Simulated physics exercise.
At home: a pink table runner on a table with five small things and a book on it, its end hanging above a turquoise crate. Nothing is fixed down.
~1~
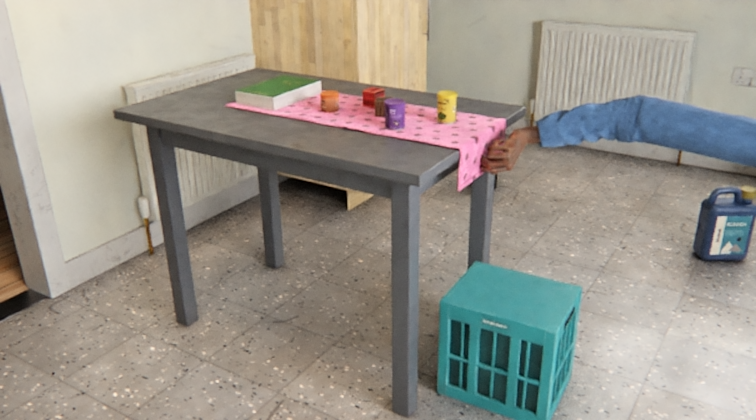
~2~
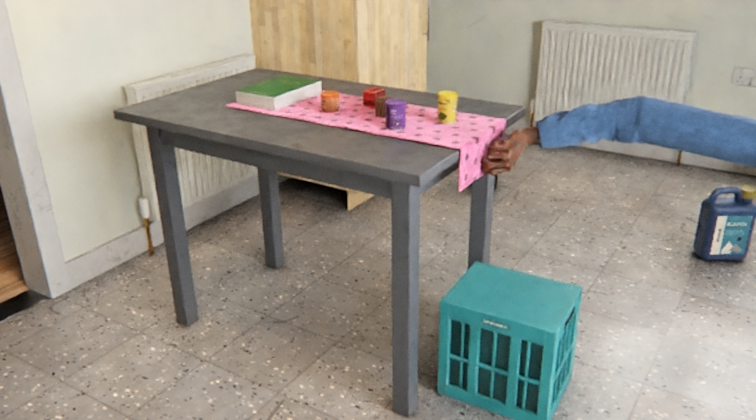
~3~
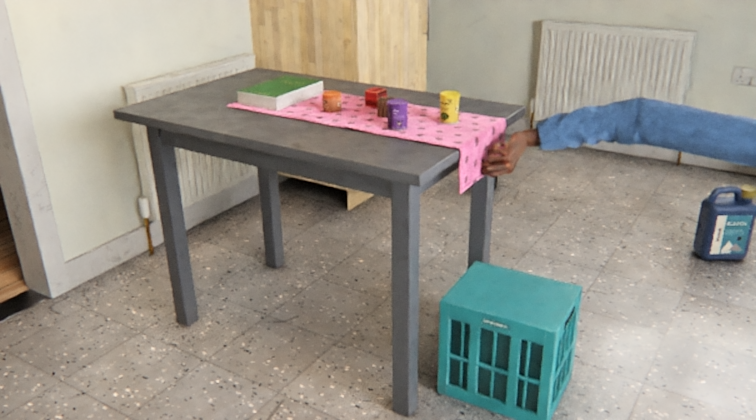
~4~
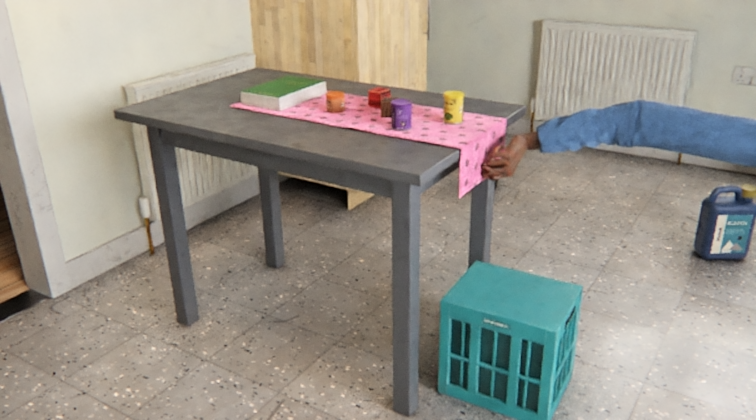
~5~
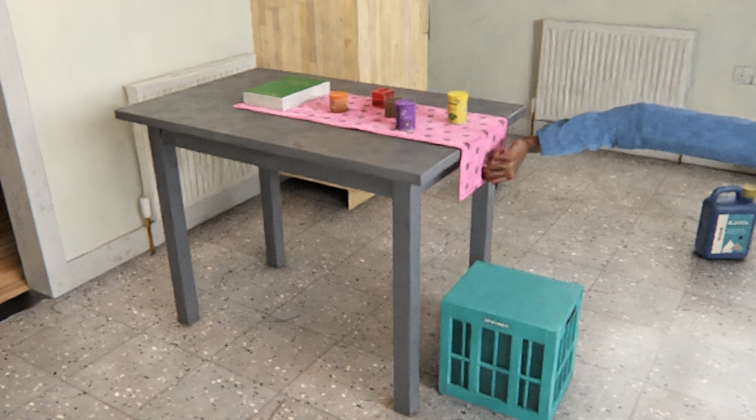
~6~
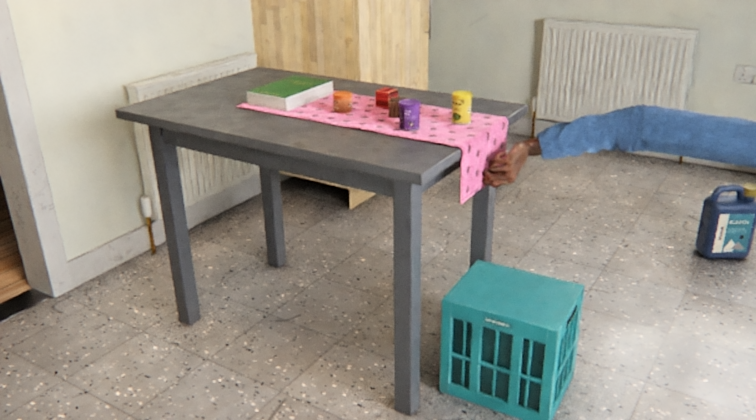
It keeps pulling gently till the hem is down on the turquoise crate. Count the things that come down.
The answer is three.
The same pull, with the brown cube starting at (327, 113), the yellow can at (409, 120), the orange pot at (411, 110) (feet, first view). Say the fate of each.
The brown cube does not fall; the yellow can is carried off; the orange pot drops off.
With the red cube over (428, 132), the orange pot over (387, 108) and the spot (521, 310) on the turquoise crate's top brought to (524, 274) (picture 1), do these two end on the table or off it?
The red cube goes over; the orange pot keeps its place on top.
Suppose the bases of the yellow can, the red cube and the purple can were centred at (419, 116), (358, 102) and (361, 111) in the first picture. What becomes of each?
The yellow can tumbles off, the red cube survives, the purple can stays on.
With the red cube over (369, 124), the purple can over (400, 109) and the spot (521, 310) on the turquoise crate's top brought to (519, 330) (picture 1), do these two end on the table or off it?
The red cube tumbles off, the purple can goes over.
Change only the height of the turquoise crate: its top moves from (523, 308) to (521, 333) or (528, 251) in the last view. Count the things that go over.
The count: 4 and 1.
Early on, hem near (483, 253); yellow can and purple can gone.
Midway, hem on the crate; yellow can, purple can and brown cube gone.
Finally, hem on the crate; yellow can, purple can and brown cube gone. Over the edge go three.
